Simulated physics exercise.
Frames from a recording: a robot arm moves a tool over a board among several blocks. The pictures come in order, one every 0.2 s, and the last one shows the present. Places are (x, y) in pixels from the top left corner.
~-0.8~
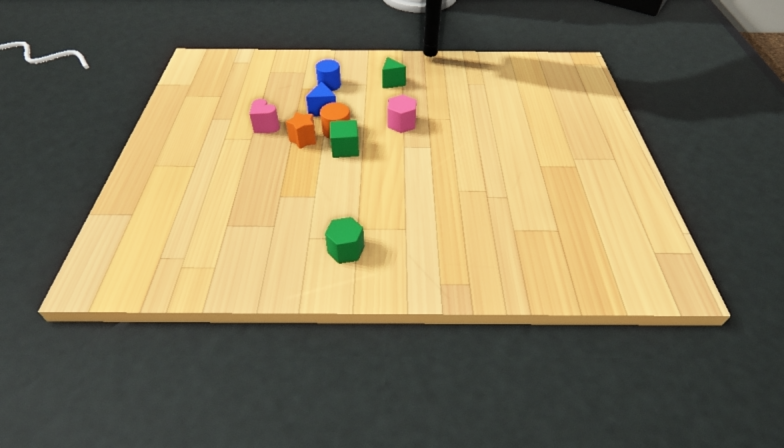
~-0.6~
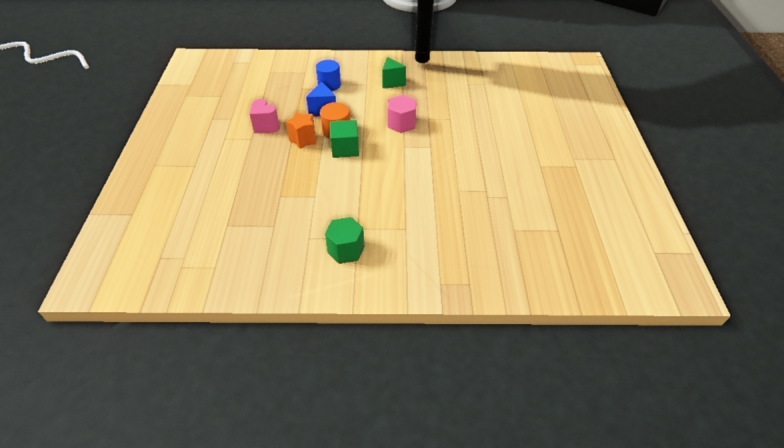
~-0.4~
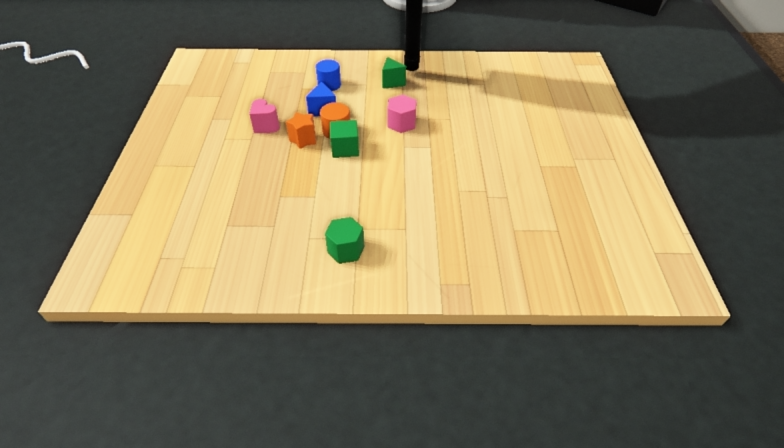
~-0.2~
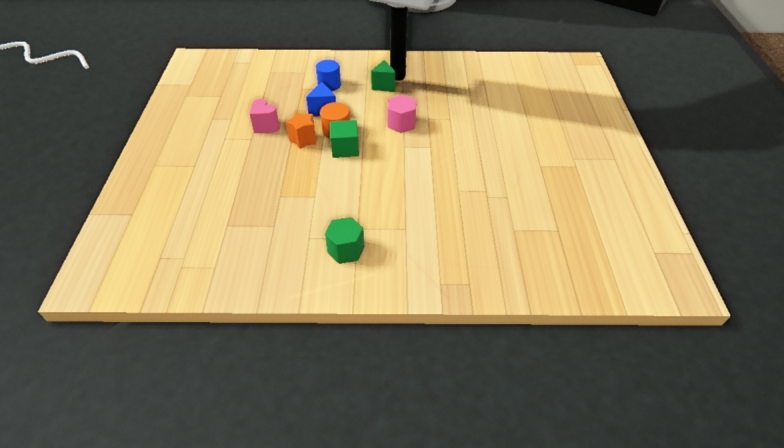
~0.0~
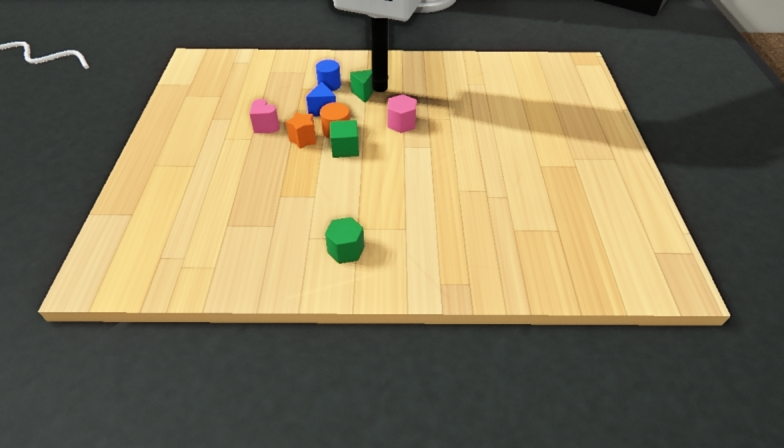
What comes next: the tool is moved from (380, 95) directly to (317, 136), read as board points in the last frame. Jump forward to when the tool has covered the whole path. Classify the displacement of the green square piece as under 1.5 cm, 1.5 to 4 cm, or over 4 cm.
Final distance: 1.5 to 4 cm.
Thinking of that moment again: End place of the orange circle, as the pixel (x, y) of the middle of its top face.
The middle of its top is at (316, 131).
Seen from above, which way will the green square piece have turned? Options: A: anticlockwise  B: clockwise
The answer is A.
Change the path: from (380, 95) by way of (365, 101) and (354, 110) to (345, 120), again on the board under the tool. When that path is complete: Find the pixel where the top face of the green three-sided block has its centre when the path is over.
I think it will end close to (350, 76).
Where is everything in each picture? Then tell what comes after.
The first frame shows tip of the tool at (430, 54), middles of tops, orange star block at (301, 120), orange circle at (335, 111), green square piece at (344, 128), green three-sided block at (392, 64).
The second frame shows tool at (422, 60), nothing pushed.
The third frame shows tool at (412, 68), nothing pushed.
The fourth frame shows tool at (398, 77), green three-sided block at (384, 67).
The fifth frame shows tool at (380, 88), orange star block at (301, 120), orange circle at (335, 111), green square piece at (344, 128), green three-sided block at (363, 74).
On the path given first. One third of the way, tool at (359, 101); green three-sided block at (356, 76), turned 20° clockwise.
Two thirds of the way, tool at (337, 116); orange circle at (329, 116); green square piece at (344, 131), turned 15° anticlockwise; green three-sided block at (356, 76), turned 20° clockwise.
At the end, tool at (316, 130); orange star block at (293, 123), turned 30° clockwise; orange circle at (316, 131); green square piece at (344, 137), turned 55° anticlockwise; green three-sided block at (356, 76), turned 20° clockwise.
